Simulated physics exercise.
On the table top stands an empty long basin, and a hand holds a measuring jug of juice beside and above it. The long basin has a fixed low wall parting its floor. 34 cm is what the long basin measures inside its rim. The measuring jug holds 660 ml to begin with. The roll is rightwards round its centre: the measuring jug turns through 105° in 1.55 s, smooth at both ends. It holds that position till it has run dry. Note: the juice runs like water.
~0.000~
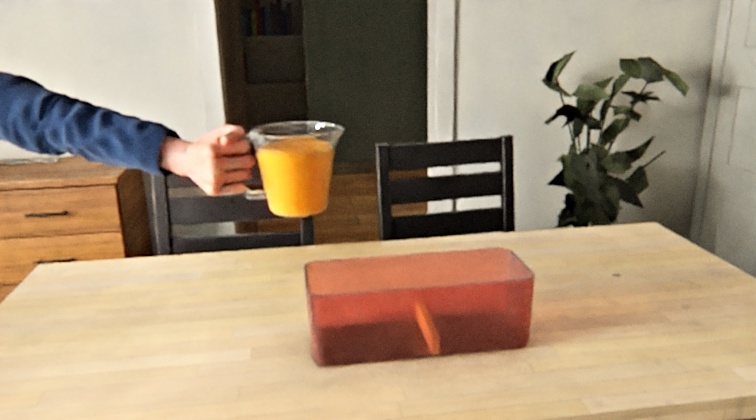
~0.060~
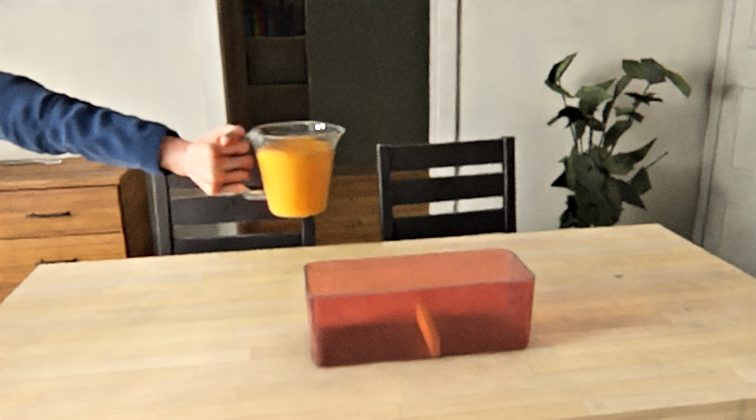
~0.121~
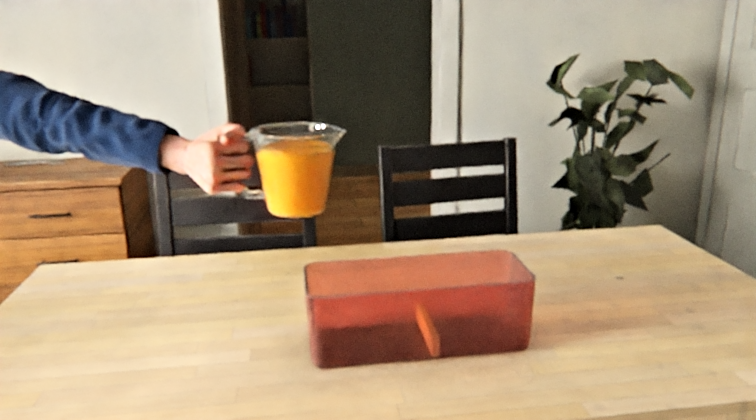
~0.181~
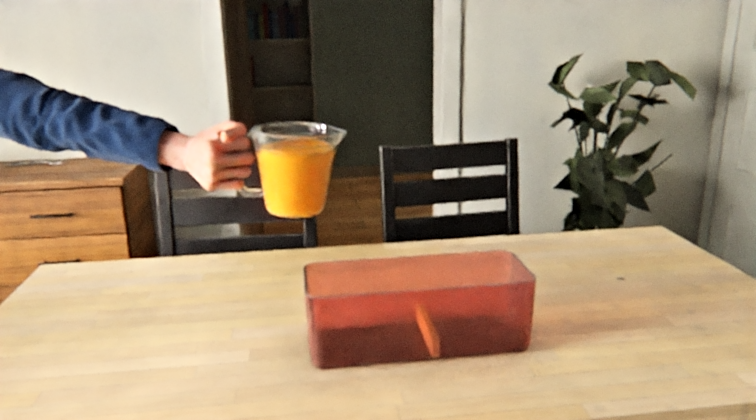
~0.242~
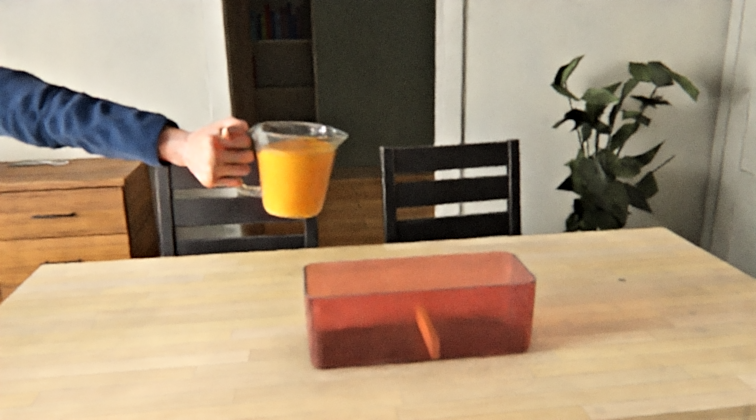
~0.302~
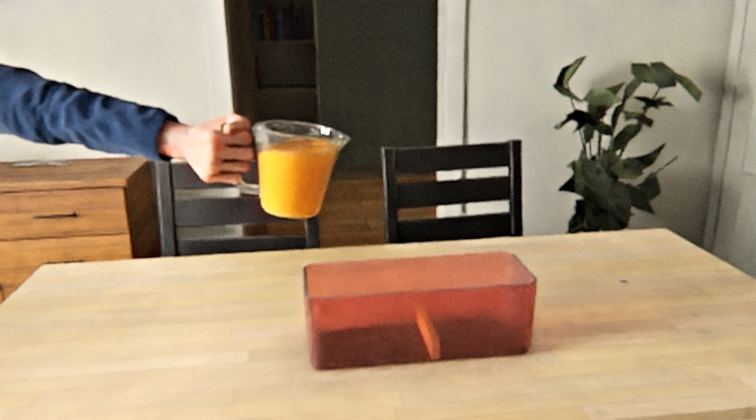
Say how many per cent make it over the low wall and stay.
About 10 per cent makes it over and stays.
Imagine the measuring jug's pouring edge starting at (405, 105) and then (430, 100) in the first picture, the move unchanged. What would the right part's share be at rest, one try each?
Result: 85 per cent, then 80 per cent.
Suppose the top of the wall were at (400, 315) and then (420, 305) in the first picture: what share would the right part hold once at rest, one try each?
I'd put it at about 60 per cent for the first and about 5 per cent for the second.
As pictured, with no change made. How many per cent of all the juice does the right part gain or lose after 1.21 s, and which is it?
It rises by about 9.
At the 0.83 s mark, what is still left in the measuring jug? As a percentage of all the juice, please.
82 %.
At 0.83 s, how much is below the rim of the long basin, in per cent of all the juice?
About 3%.
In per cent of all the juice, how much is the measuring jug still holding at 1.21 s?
Roughly 22 per cent.
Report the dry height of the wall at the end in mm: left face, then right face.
About 6 mm left, about 28 mm right.
After 0.83 s the tilt is 58° and 81 per cent is still to pour, 3 is left of the wall and 0 right of it.
After 1.21 s the tilt is 93° and 22 per cent is still to pour, 56 is left of the wall and 1 right of it.
After 1.61 s the tilt is 105° and 0 per cent is still to pour, 89 is left of the wall and 7 right of it.
After 2.05 s the tilt is 105° and 0 per cent is still to pour, 87 is left of the wall and 10 right of it.
In the end 87 per cent lies left of the wall, 10 right of it and 3 outside.
